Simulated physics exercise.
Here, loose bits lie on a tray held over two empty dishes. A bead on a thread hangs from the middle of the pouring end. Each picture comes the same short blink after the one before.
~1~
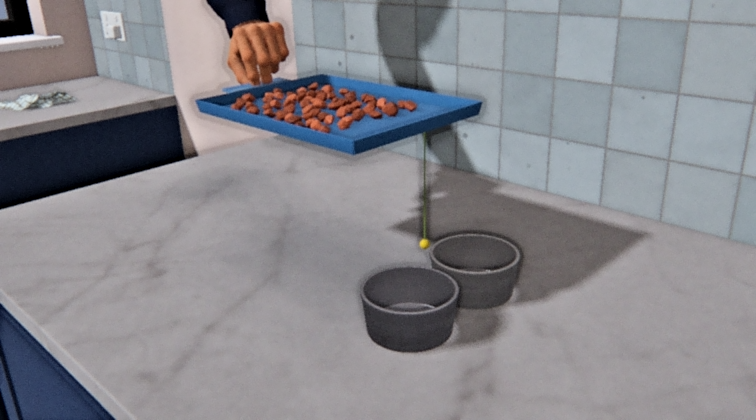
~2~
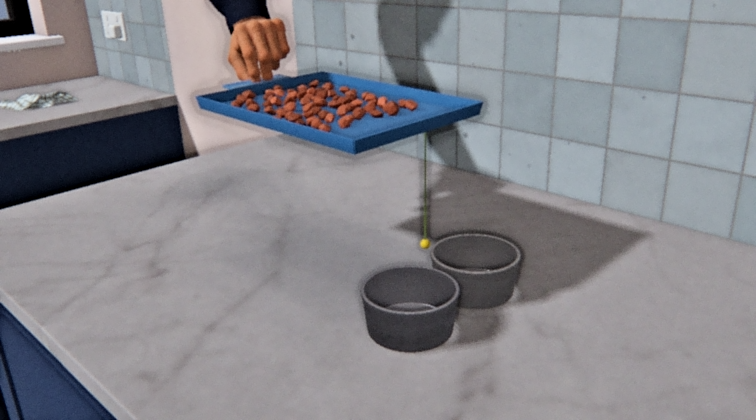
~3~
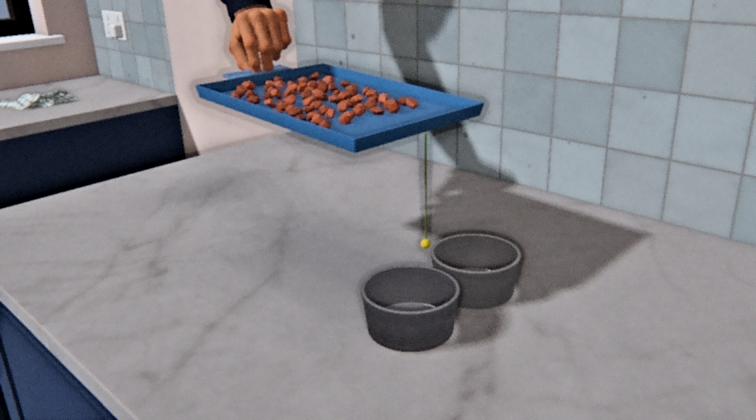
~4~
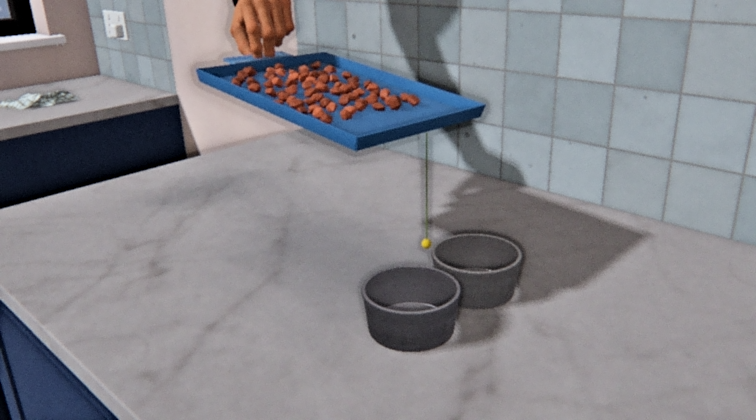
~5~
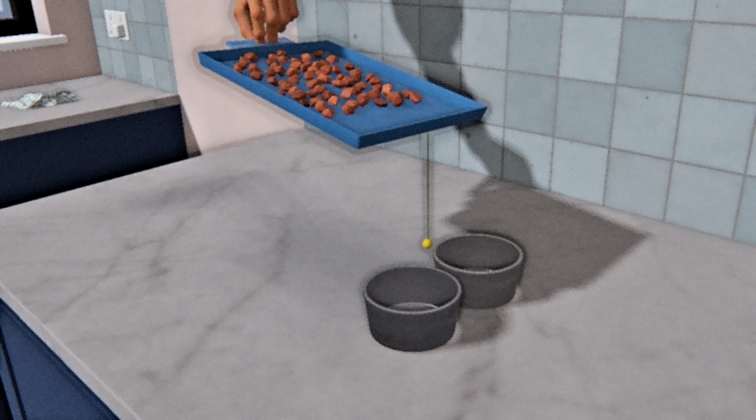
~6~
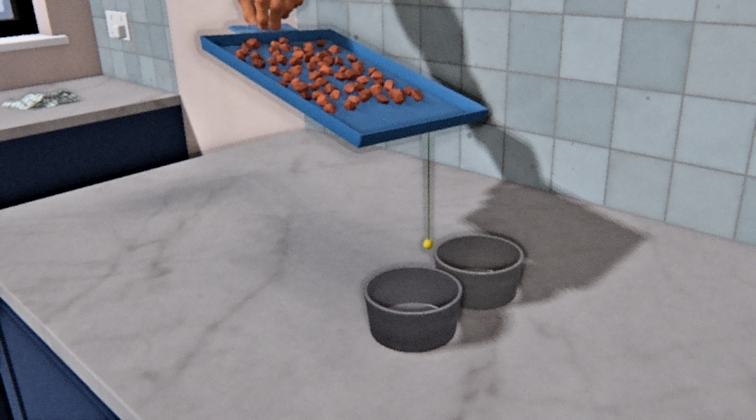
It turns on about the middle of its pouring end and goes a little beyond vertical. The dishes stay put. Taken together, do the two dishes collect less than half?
No, they get the bigger share.
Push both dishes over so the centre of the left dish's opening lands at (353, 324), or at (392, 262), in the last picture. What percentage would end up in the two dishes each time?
First try: Roughly 10 per cent; second try: Roughly 10 per cent.
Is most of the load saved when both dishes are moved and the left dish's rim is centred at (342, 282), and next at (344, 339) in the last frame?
Result, first place: Not as much as half; second place: Not as much as half.
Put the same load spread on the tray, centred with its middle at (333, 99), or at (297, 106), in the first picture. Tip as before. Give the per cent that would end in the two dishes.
Roughly 70 % and then 60 %.
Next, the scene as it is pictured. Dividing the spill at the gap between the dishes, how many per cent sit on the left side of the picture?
Close to 0 per cent of the spill, I think.
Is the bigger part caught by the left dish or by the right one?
Once things settle, the right of the two ends up fuller.
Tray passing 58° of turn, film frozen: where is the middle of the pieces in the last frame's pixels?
Somewhere about (447, 107).
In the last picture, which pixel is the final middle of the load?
Last view, centre at rest - approx. (479, 283).
Soon after the last picture, tray tipped steeply; most on the tray; a small part in the air.
A little later, tray tipped right over; about a third on the tray; about a third in the right dish; about a quarter outside both; a small part in the air.
Later still, tray tipped past a quarter turn; a stray few in the left dish; about two thirds in the right dish; about a quarter outside both.
At rest, tray tipped past a quarter turn; a stray few in the left dish; about two thirds in the right dish; about a quarter outside both.
